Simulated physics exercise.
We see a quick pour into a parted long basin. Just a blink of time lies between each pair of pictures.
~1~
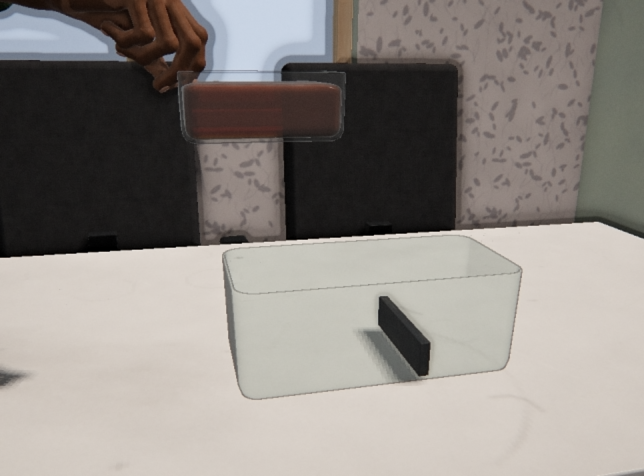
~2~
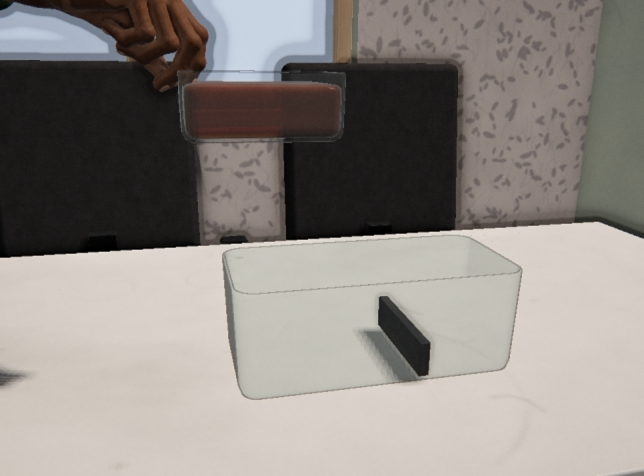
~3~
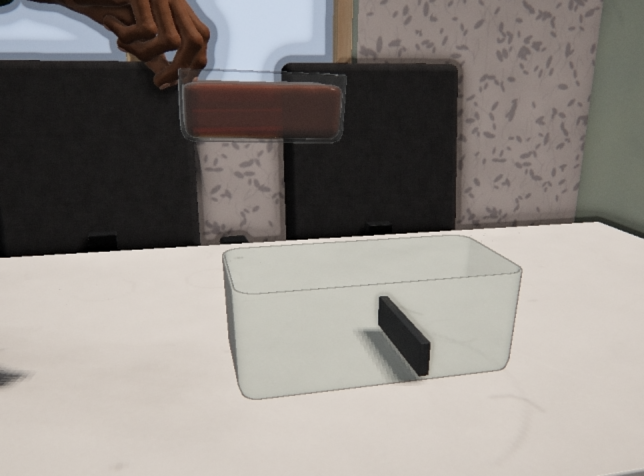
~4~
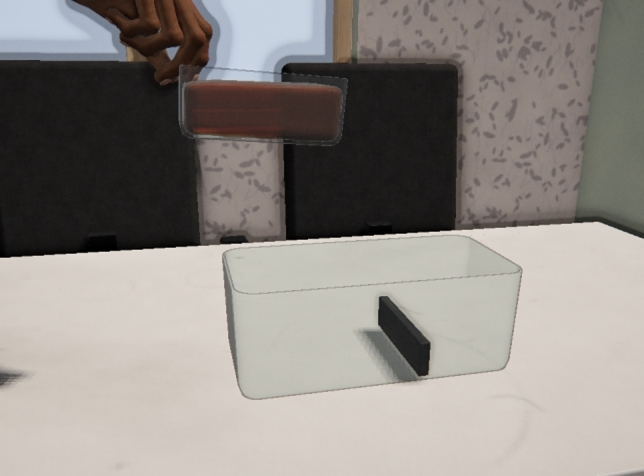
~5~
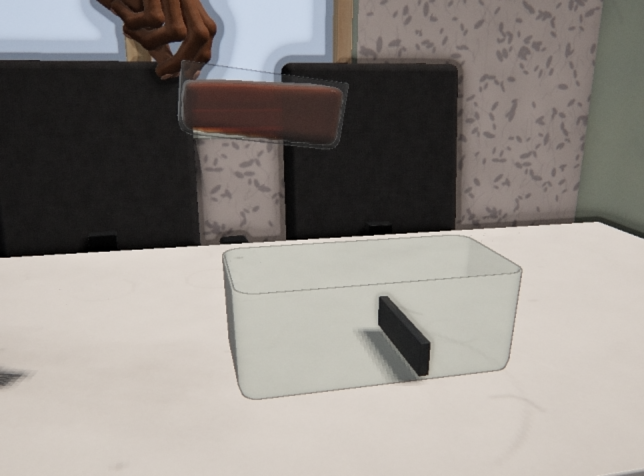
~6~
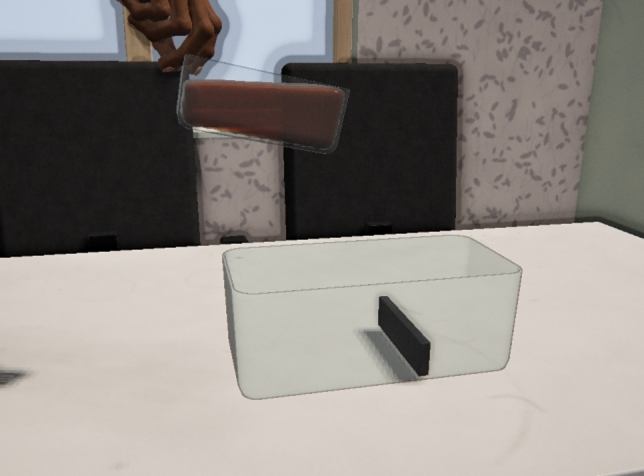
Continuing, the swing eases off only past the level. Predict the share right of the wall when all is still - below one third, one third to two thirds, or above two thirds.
Honestly, the portion right of the wall is middling, a third to two thirds.
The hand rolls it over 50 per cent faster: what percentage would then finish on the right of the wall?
Near 35 in a hundred.
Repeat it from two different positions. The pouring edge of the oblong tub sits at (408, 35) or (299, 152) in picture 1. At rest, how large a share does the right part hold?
First try 60 %, second try 10 %.
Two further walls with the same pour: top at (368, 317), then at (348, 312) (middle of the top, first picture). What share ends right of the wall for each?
First try: Roughly 70 per cent; second try: 75 per cent.
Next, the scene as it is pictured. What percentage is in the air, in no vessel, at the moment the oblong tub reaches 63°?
That works out near 45 percent.
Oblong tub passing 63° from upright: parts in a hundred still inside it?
It works out to close to 35 percent.
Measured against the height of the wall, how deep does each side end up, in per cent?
Left 30 per cent, right 60.
A moment on, the oblong tub is tipped part way and 36 per cent is still to pour, 9 is left of the wall and 12 right of it.
Next, the oblong tub is tipped on its side and 7 per cent is still to pour, 36 is left of the wall and 47 right of it.
Then the oblong tub is tipped right over and 0 per cent is still to pour, 48 is left of the wall and 47 right of it.
Later the oblong tub is tipped right over and 0 per cent is still to pour, 49 is left of the wall and 48 right of it.
At rest 49 per cent lies left of the wall, 48 right of it and 4 outside.
